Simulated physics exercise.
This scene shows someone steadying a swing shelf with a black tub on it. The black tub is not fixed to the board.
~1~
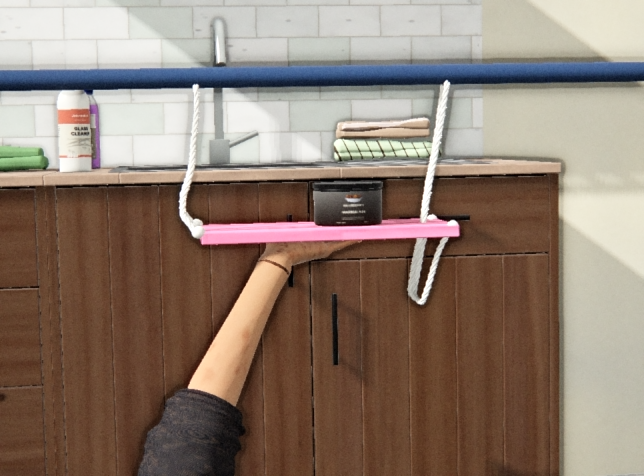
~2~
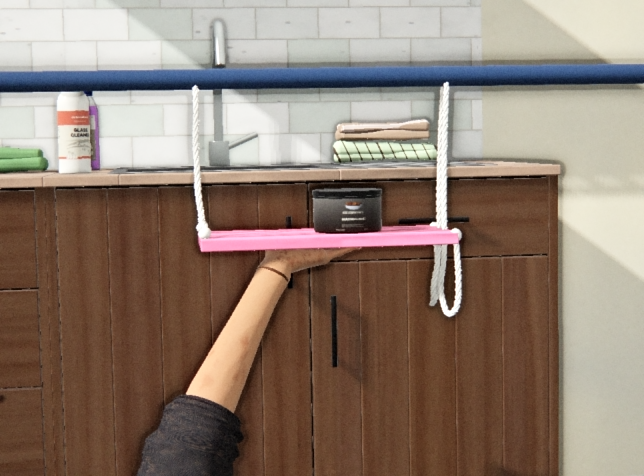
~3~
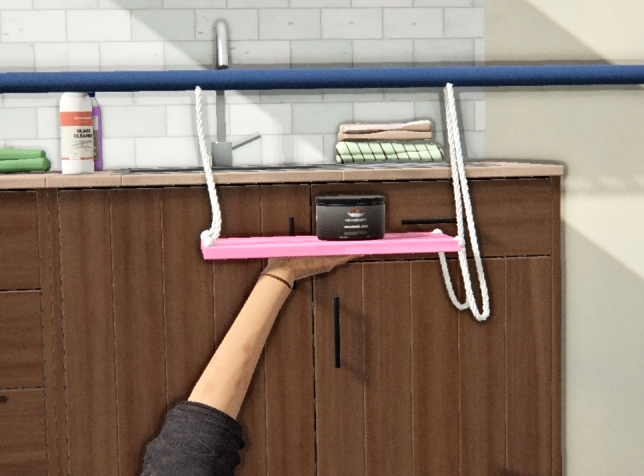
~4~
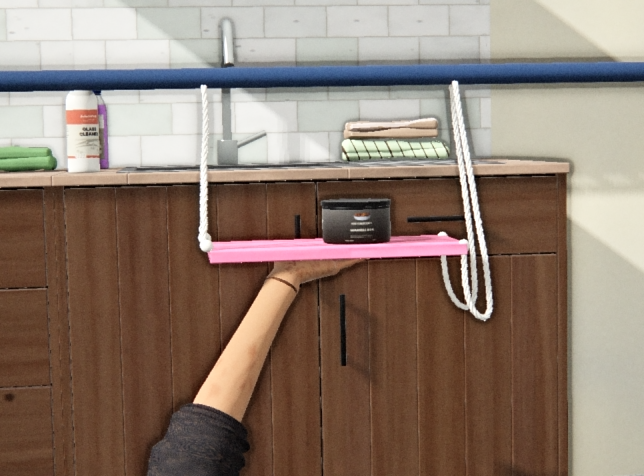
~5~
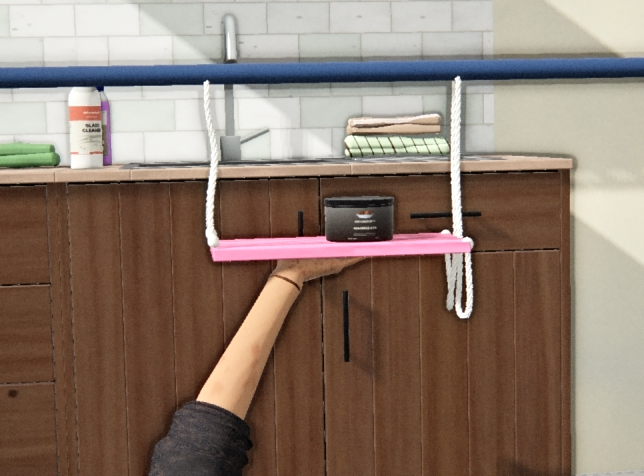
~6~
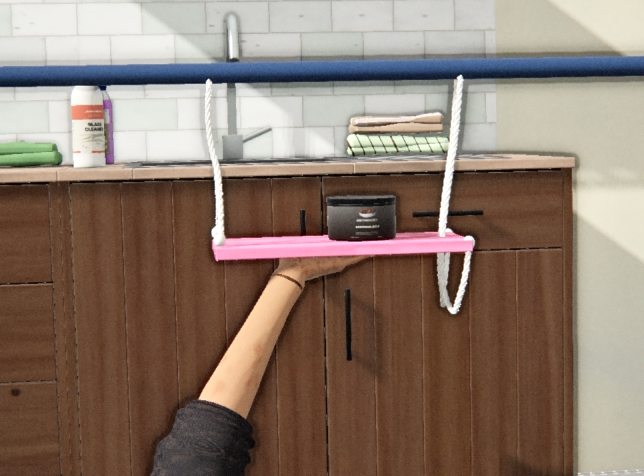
To begin with, a hand supports a pink shelf carrying a black tub, hung by white cords from a blue bar before wooden cabinets. The hand lowers the shelf slightly, and the right cord droops in a longer loop. Then the shelf rises a touch, the tub still on it.
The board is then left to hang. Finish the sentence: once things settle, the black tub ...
... has gone over the right end.
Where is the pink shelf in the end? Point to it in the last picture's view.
About (318, 327).
Then, 0.70 s past the final frame, board tipped 39° down to the right; tub on the floor.
Then, 1.28 s past the final frame, board tipped 42° down to the right; tub on the floor.
When it is over, board tipped 42° down to the right; tub on the floor. The black tub goes off on the right.
